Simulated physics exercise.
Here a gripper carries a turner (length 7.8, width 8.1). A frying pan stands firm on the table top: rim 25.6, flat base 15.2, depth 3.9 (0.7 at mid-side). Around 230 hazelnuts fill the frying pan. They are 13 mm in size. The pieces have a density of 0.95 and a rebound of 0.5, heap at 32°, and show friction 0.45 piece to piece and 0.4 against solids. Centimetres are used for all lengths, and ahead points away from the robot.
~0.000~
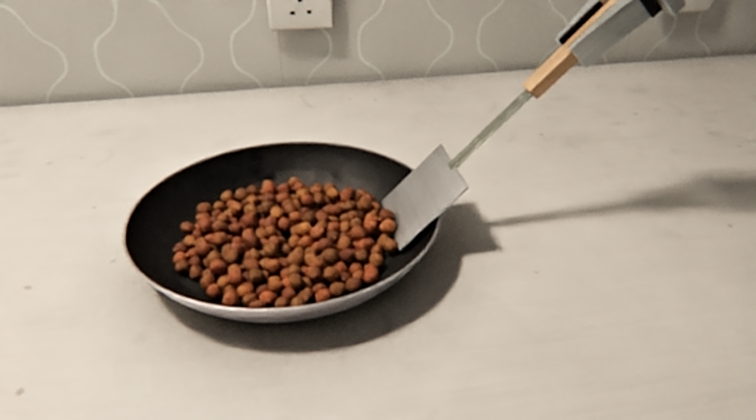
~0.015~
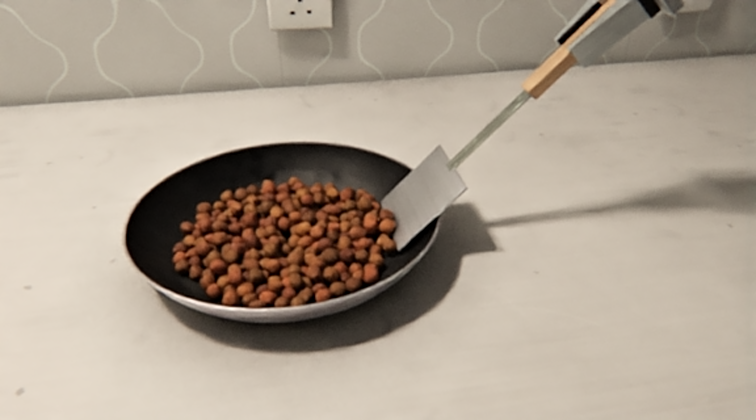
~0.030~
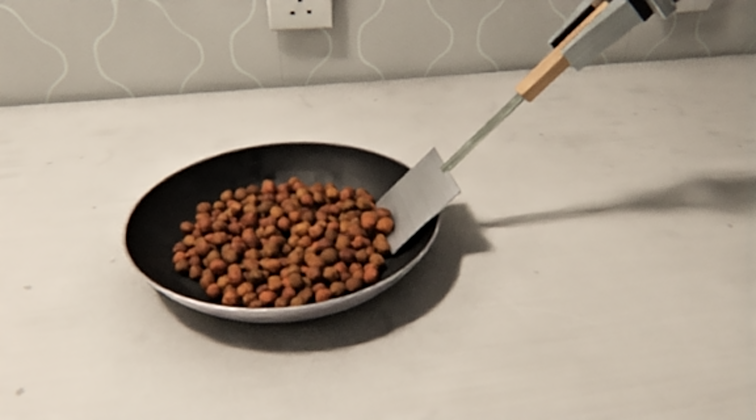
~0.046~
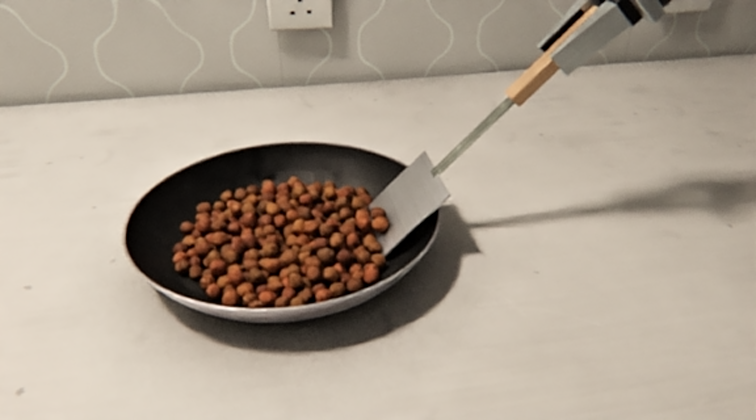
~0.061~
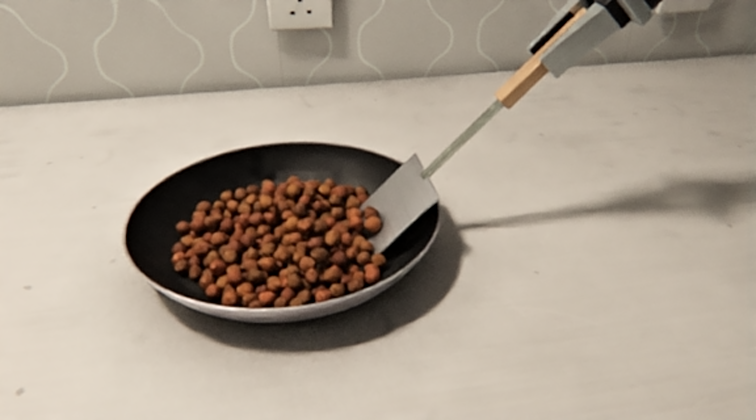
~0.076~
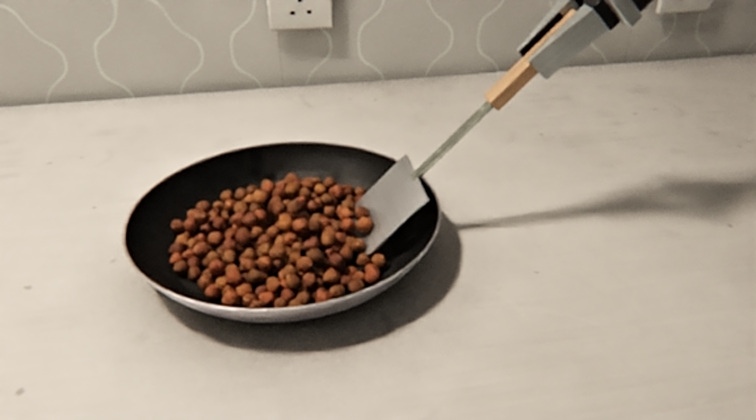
Gripper-held turner sliding slightly left into a dark frying pan of brown hazelnuts, nudging the nearest ones on a pale tabletop.
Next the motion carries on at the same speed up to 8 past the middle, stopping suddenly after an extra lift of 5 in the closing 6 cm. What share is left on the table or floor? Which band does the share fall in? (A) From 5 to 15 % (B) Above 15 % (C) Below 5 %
From 5 to 15 % (A).
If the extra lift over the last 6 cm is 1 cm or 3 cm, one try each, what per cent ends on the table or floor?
5 and 5 per cent.
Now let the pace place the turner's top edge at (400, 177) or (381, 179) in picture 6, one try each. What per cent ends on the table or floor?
Estimates: About 10 %, about 15 %.
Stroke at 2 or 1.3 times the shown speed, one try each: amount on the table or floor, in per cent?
Around 20 per cent, then around 10 per cent, would end on the table or floor.
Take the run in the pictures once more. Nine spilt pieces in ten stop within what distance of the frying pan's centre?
50 cm.
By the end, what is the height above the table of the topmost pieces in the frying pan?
Height at rest: Roughly 4.5 cm.
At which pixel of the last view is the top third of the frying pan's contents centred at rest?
About (190, 234).
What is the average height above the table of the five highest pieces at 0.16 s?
4 cm.
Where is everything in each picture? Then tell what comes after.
In the first picture, the turner top edge at (454, 164), sloping 45°; upper third of the load around (295, 227), from x 180 to 390, top at y 185; 228 in the frying pan.
In the second picture, the turner top edge at (453, 165), sloping 45°; upper third of the load around (295, 227), from x 180 to 390, top at y 185.
In the third picture, the turner top edge at (447, 168), sloping 45°; upper third of the load around (295, 226), from x 180 to 385, top at y 185.
In the fourth picture, the turner top edge at (437, 171), sloping 45°; upper third of the load around (297, 226), from x 180 to 380, top at y 185.
In the fifth picture, the turner top edge at (427, 174), sloping 45°; upper third of the load around (294, 225), from x 180 to 380, top at y 180.
In the sixth picture, the turner top edge at (417, 175), sloping 45°; upper third of the load around (286, 225), from x 175 to 380, top at y 180; 228 in the frying pan.
After 0.16 s, sloping 45°, highest piece 4 above the table; 228 in the frying pan.
After 0.25 s, sloping 45°, highest piece 5 above the table; 228 in the frying pan.
After 0.49 s, sloping 45°, highest piece 4 above the table; 210 in the frying pan, 18 on the table or floor.
After 1.54 s, sloping 45°, highest piece 4 above the table; 210 in the frying pan, 18 on the table or floor.
In the end, 210 in the frying pan, 18 on the table or floor. That is 8 % on the table or floor.
